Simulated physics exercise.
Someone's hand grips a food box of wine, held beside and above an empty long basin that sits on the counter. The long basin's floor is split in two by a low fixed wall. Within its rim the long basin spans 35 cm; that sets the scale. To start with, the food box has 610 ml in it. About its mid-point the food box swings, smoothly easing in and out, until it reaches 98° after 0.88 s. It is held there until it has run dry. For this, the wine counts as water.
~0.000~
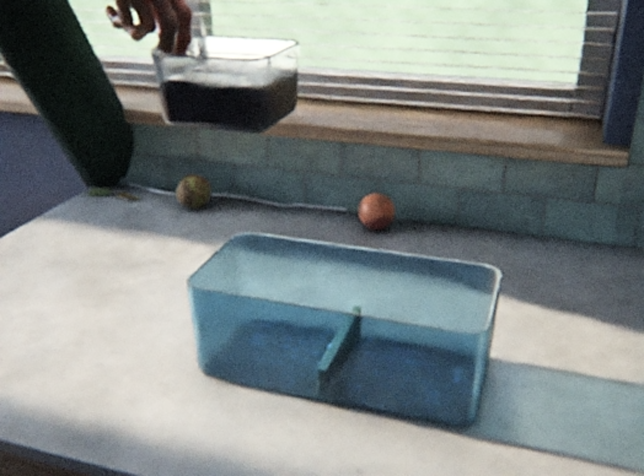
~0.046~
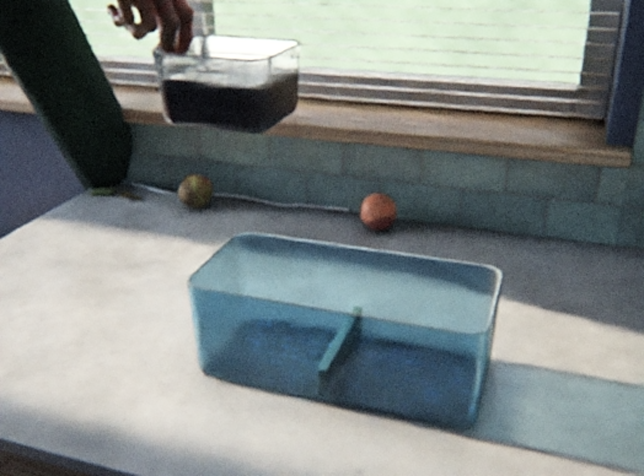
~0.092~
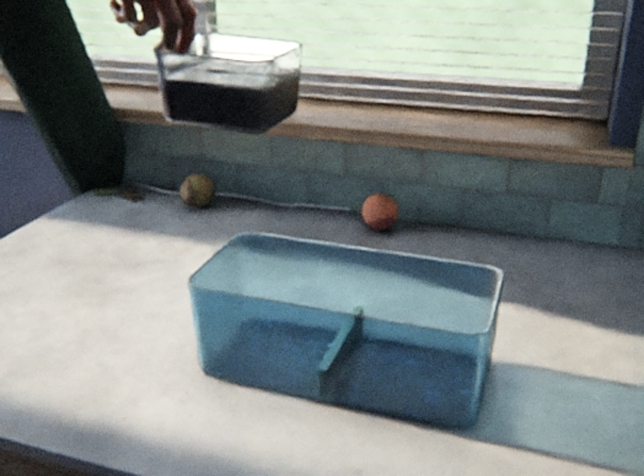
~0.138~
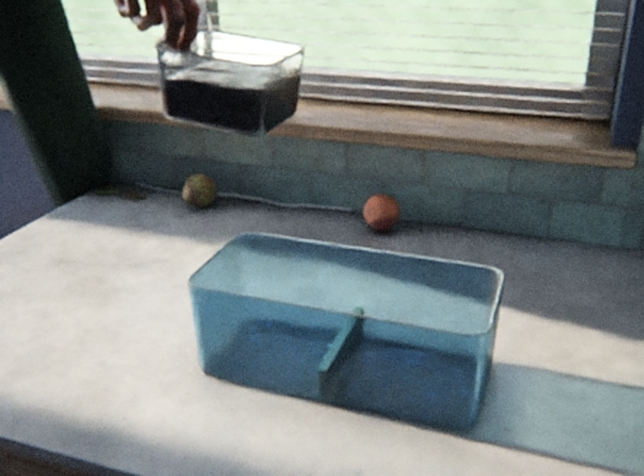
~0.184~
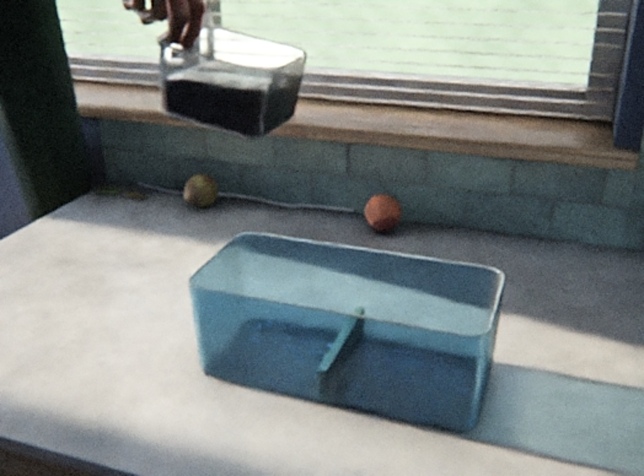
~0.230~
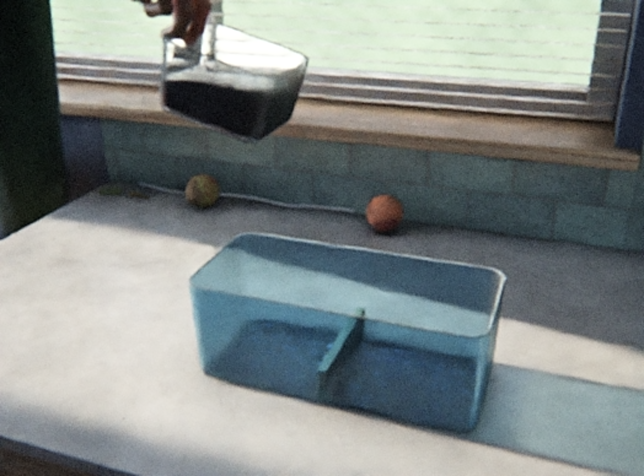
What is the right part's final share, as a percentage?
About 63 per cent.
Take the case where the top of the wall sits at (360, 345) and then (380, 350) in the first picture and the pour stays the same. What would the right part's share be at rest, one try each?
Result: 40 per cent, then 10 per cent.
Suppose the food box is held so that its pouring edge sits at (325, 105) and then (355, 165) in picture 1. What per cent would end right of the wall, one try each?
90 in a hundred, followed by 95 in a hundred.
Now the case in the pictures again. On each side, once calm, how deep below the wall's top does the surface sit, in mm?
The left side gives some 32 mm, the right side some 26 mm.
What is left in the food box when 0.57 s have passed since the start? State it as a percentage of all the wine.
Roughly 60 per cent.
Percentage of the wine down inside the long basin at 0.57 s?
Estimate - around 0 in a hundred parts.
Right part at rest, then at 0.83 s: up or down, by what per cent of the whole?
Change in share is positive, near 5 percent.
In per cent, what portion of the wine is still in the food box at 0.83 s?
16 %.
Then, 0.57 s in, the tilt is 72° and 61 per cent is still to pour, 0 is left of the wall and 0 right of it.
Then, 0.83 s in, the tilt is 97° and 16 per cent is still to pour, 5 is left of the wall and 58 right of it.
Then, 1.09 s in, the tilt is 98° and 2 per cent is still to pour, 28 is left of the wall and 62 right of it.
Then, 1.38 s in, the tilt is 98° and 0 per cent is still to pour, 35 is left of the wall and 63 right of it.
Finally, 35 per cent lies left of the wall, 63 right of it and 2 outside.
